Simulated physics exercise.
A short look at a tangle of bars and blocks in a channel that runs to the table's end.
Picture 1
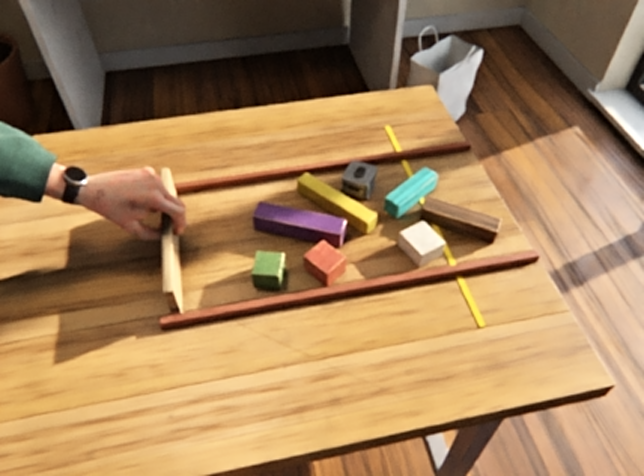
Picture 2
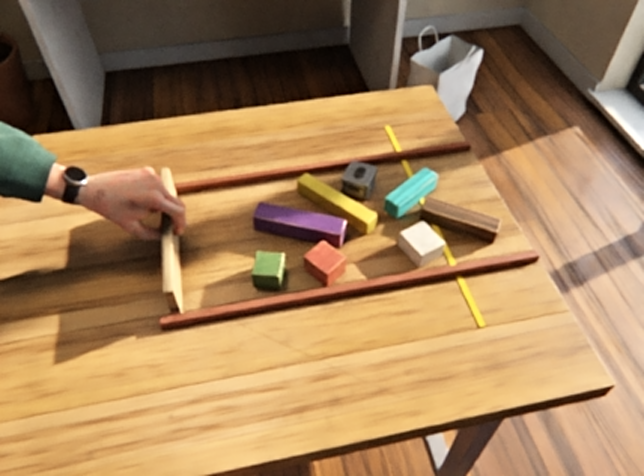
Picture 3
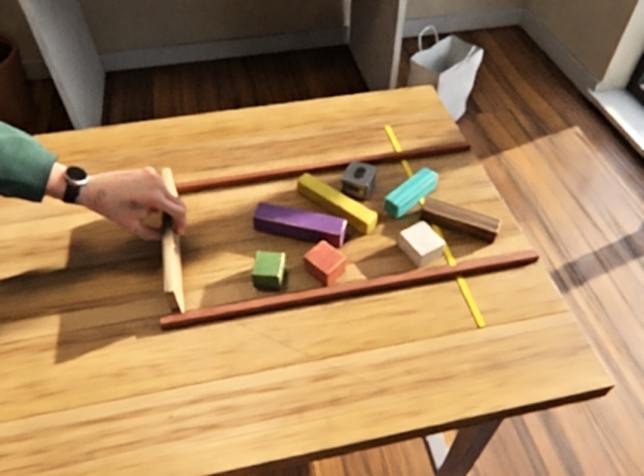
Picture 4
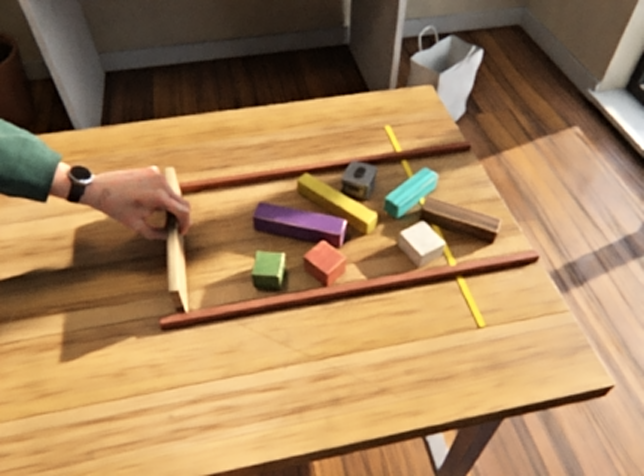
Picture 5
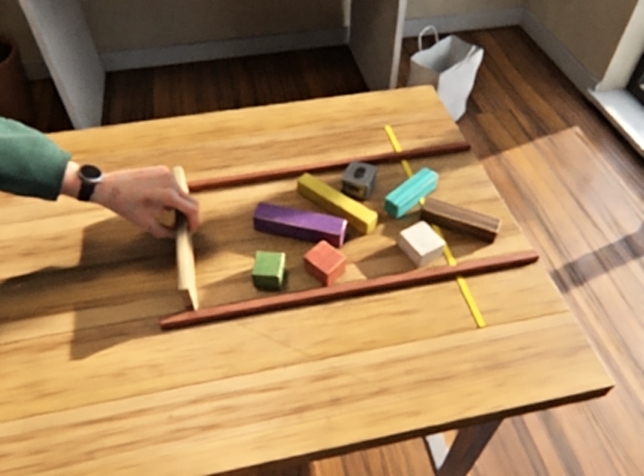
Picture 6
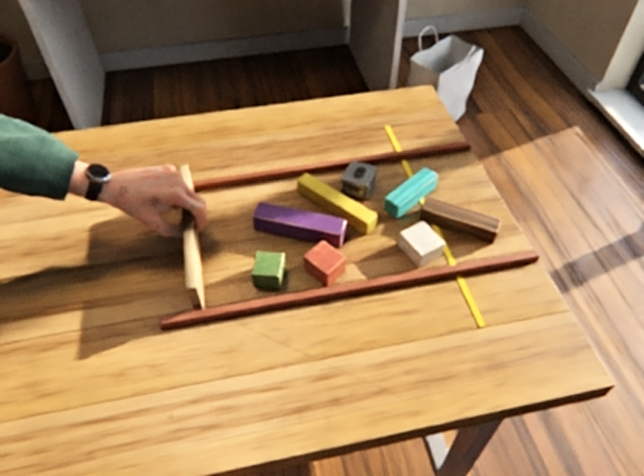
The footage shows a hand holding an upright board at the left of a channel of coloured bars and blocks on a wooden table; the hand stays nearly still, then slides the board slightly right, while the pieces remain unmoved.
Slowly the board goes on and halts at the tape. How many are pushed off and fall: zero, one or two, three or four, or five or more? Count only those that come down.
Outcome: The number that fall off is one or two.
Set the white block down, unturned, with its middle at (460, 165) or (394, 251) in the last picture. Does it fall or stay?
The white block goes over; does not fall.
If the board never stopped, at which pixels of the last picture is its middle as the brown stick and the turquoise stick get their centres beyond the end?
Near (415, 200) and (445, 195).
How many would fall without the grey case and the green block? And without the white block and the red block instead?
0 in the first case, 0 in the second.
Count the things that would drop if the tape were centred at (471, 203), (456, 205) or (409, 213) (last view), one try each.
Try by try, 7, 3 and 0.
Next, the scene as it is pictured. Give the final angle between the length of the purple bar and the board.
Some 40 degrees.
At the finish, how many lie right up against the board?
It touches 3.
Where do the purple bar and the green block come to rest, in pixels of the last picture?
The purple bar at (465, 206), the green block at (457, 235).
A little later, none off yet; brown stick at rest near (459, 220); turquoise stick at rest near (411, 192); white block at rest near (421, 244).
When it is over, the number that fall off is one or two; down, brown stick.
